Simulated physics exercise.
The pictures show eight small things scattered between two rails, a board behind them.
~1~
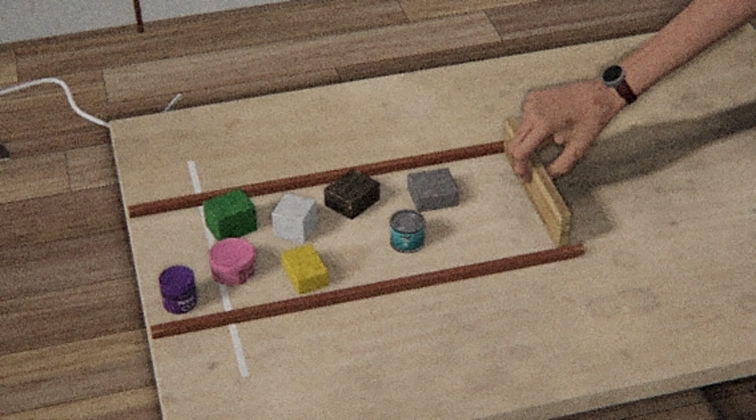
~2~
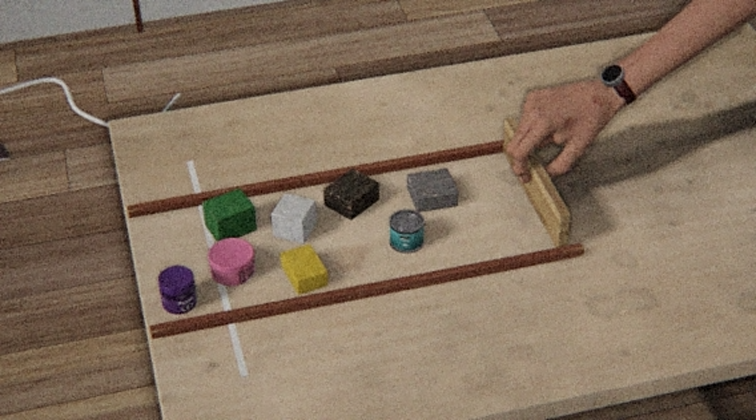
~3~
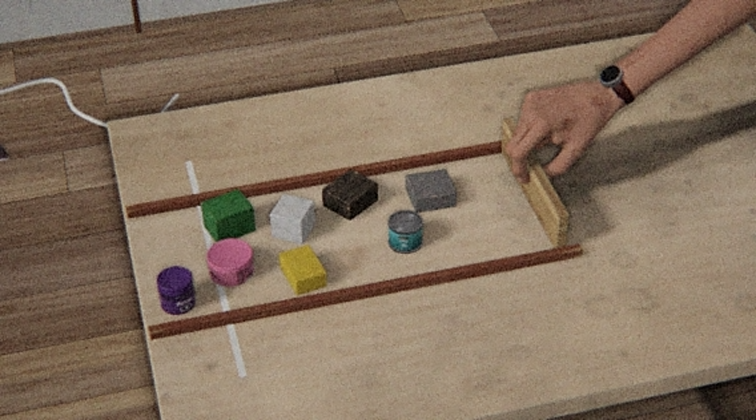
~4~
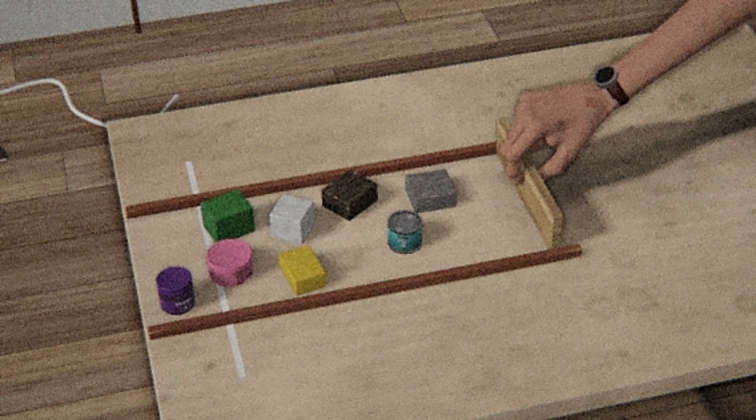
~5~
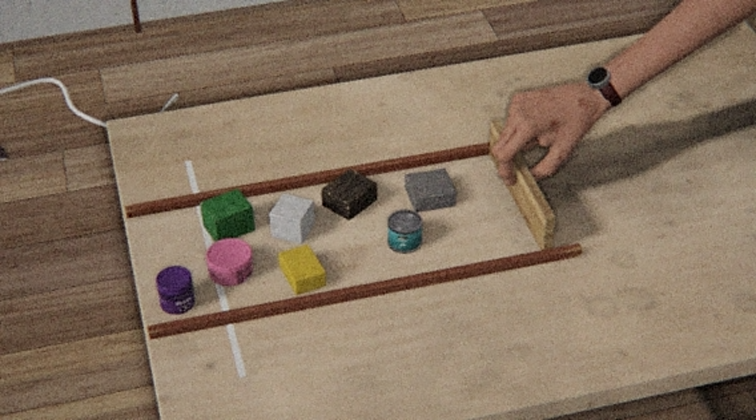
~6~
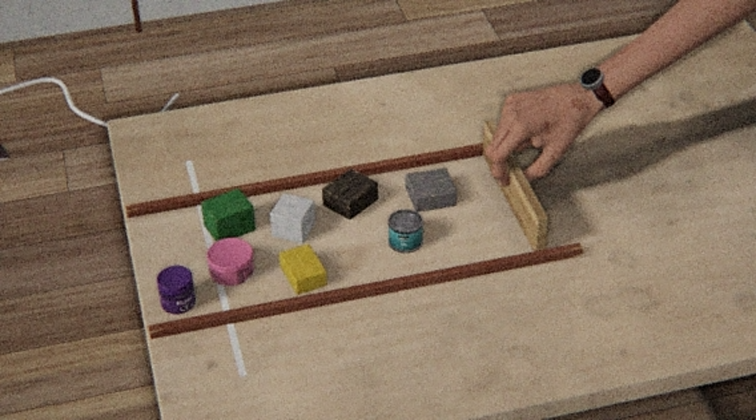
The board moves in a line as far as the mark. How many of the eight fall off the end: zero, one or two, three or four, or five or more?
Here the number that fall off is one or two.
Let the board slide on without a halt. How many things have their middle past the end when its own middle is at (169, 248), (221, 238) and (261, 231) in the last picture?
It would be 5, 2 and 0.
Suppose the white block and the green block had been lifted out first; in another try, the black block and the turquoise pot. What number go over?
First 0, then 0.
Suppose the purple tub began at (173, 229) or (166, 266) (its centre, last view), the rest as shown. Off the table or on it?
The purple tub falls; is lost.
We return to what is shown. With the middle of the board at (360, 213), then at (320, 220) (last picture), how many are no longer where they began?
The counts are 4 and 6.
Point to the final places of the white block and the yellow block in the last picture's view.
Near (167, 260) and (197, 300).
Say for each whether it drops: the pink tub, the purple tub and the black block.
The pink tub survives, the purple tub tumbles off, the black block does not fall.
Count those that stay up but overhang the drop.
2 of them.
A little later, none off yet; purple tub at rest near (176, 290); pink tub at rest near (231, 262); green block at rest near (228, 216).
Next, none off yet; purple tub at rest near (176, 290); pink tub at rest near (231, 262); green block moving near (220, 218).
Later still, none off yet; purple tub moving near (164, 294); pink tub shifted about its own width near (199, 280); green block shifted well along near (142, 229).
When it is over, the number that fall off is one or two; down, green block and purple tub.
